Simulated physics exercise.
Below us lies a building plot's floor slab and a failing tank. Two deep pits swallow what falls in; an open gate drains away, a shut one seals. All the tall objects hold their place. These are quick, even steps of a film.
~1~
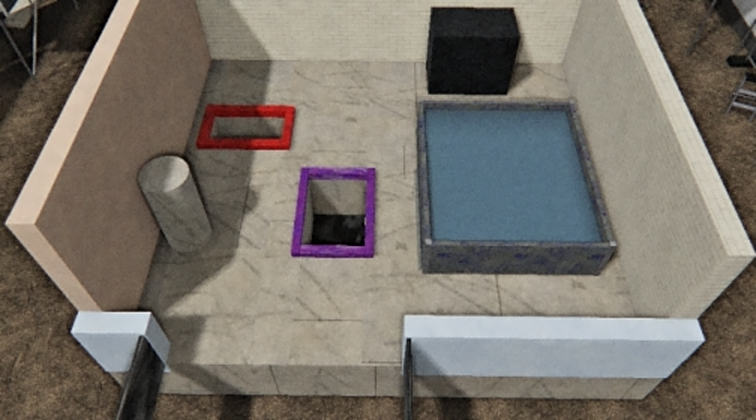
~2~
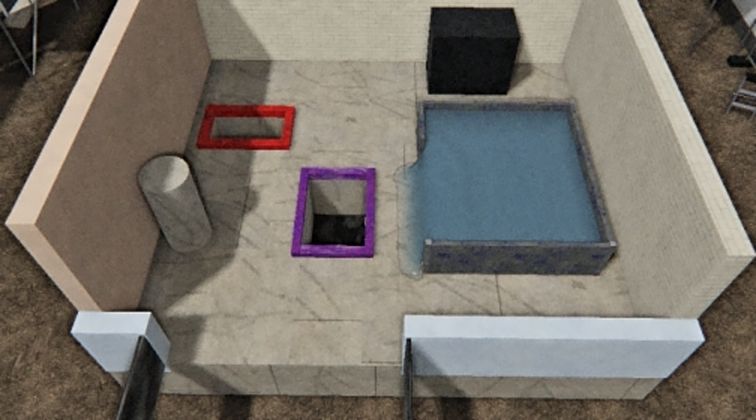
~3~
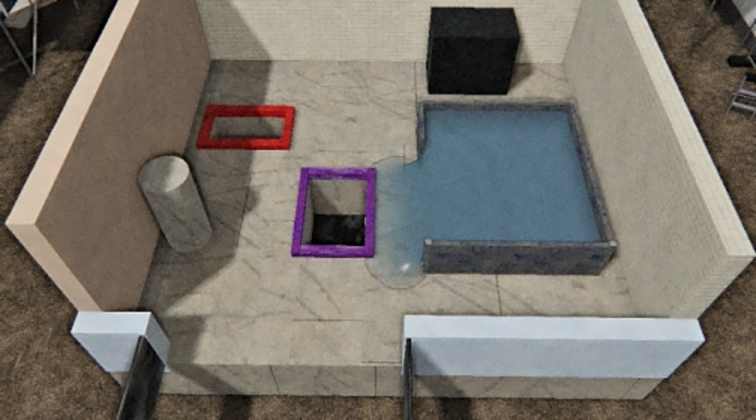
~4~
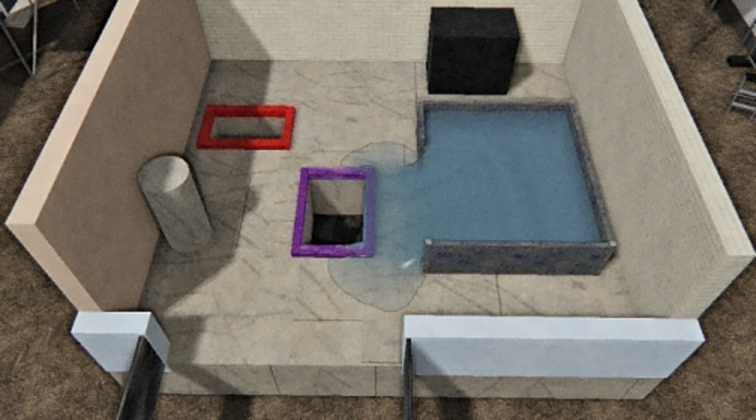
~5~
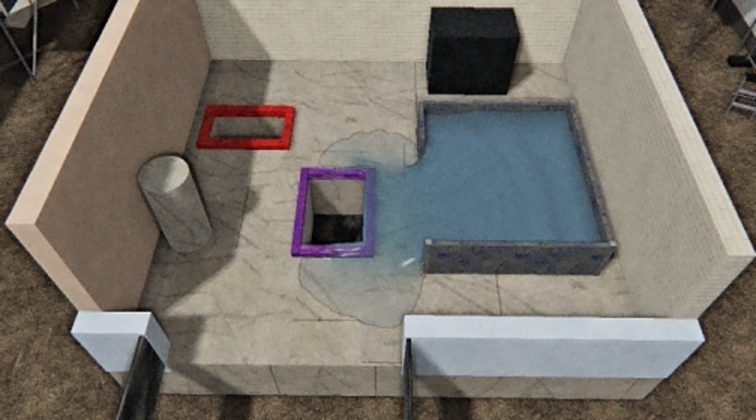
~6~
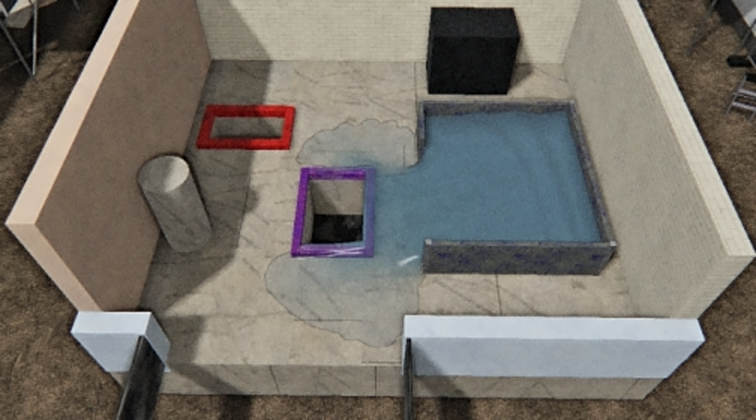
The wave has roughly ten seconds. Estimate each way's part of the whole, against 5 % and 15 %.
In the end: The gate takes above 15 %; the red pit takes not even 5 %; the purple pit takes above 15 %.
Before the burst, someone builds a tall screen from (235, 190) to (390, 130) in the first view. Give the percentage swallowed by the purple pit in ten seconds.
Roughly, in per cent: Purple 40.
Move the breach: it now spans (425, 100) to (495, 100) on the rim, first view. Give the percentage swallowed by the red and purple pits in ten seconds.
Roughly, in per cent: Red 10, purple 0.
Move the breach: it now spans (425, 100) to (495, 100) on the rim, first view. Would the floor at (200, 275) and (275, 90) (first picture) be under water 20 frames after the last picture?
As listed: Dry, awash.
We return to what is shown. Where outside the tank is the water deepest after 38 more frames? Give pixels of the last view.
At about (384, 218).
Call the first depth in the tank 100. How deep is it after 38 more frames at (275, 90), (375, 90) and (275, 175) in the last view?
About 4, 10 and 6 per cent.
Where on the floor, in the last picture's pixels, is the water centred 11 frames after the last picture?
Close to (446, 204).
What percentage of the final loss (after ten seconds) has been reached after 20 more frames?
Close to 70 %.
A moment on, water covers 30 % of the floor; the gate 0 %, the red pit 0 %, the purple pit 13 %.
Next, water covers 45 % of the floor; the gate 5 %, the red pit 0 %, the purple pit 21 %.
Then, water covers 55 % of the floor; the gate 12 %, the red pit 0 %, the purple pit 28 %.
Later, water covers 65 % of the floor; the gate 19 %, the red pit 0 %, the purple pit 31 %.
In the end, water covers 80 % of the floor; the gate 25 %, the red pit 0 %, the purple pit 31 %.
